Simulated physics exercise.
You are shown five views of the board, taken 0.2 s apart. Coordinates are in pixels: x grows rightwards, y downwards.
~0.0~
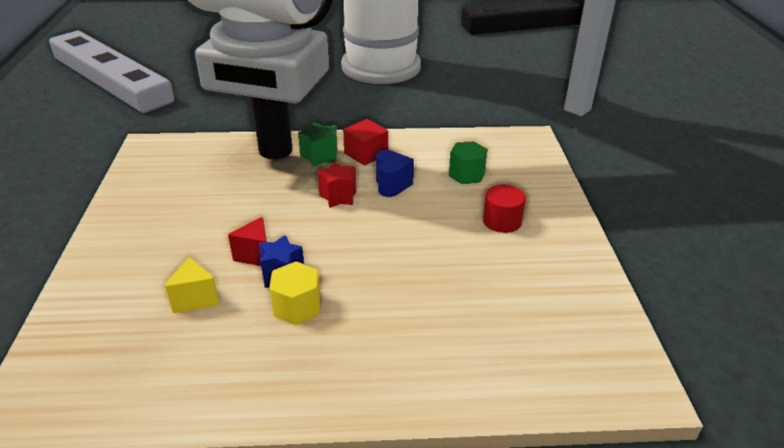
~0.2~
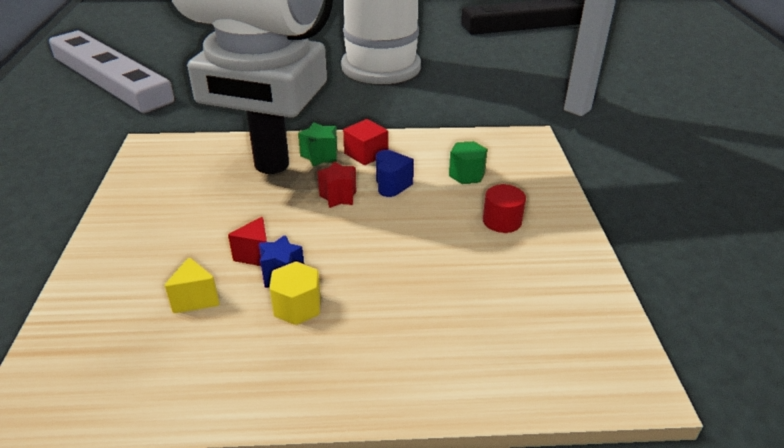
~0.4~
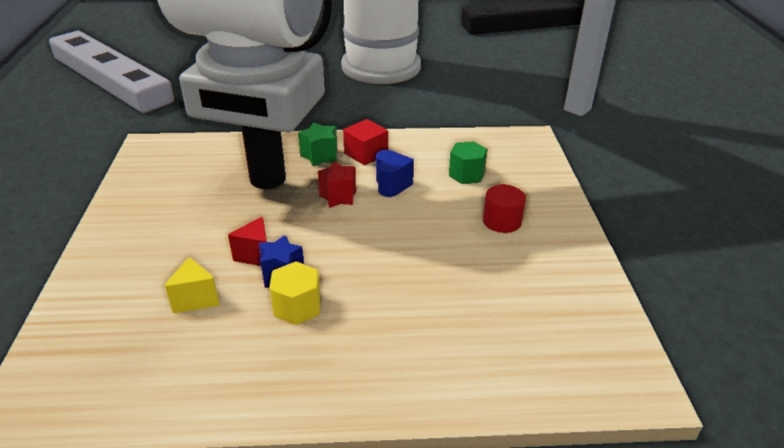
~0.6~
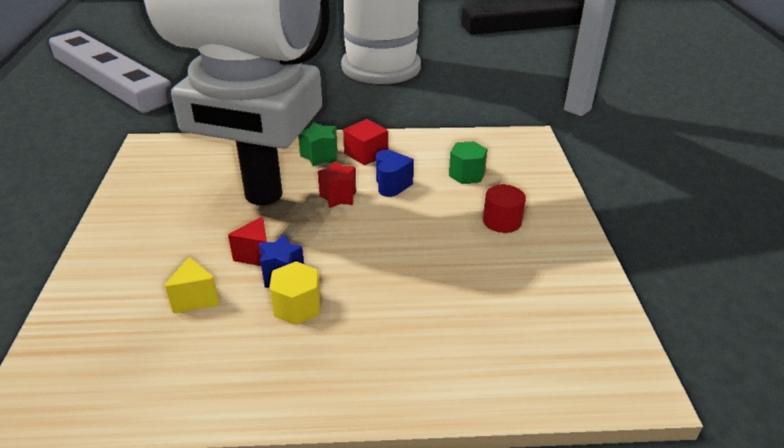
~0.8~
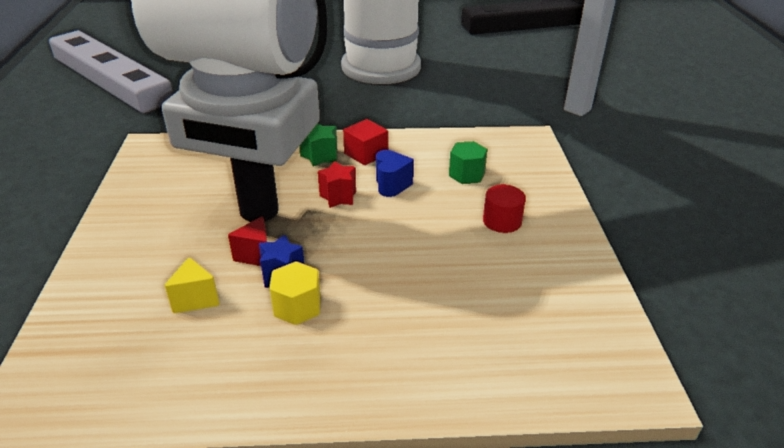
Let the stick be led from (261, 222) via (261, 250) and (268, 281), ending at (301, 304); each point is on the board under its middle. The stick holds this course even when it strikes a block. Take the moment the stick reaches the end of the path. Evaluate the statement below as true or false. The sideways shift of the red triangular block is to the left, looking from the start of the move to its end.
Verdict: False.
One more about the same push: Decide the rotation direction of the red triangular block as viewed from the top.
The twist is clockwise.
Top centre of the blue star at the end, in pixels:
So, by the moment the path ends, you'll find the top centre of the blue star at (324, 304).
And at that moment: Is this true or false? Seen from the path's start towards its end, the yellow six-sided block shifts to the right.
False
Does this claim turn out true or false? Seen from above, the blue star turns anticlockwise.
True
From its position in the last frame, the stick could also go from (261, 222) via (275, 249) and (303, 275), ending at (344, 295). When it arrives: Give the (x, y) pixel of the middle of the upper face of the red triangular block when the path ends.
At pixel (242, 248).
What follows on the original path. One third of the way, stick at (260, 240); red triangular block at (247, 245), turned 45° clockwise; blue star at (276, 253), turned 30° anticlockwise.
Two thirds of the way, stick at (267, 270); red triangular block at (235, 271), turned 90° clockwise; blue star at (290, 278), turned 45° anticlockwise; yellow six-sided block at (316, 300).
At the end, stick at (300, 293); yellow triangular block in place; red triangular block at (235, 272), turned 90° clockwise; blue star at (324, 304), turned 40° anticlockwise; yellow six-sided block at (349, 331).
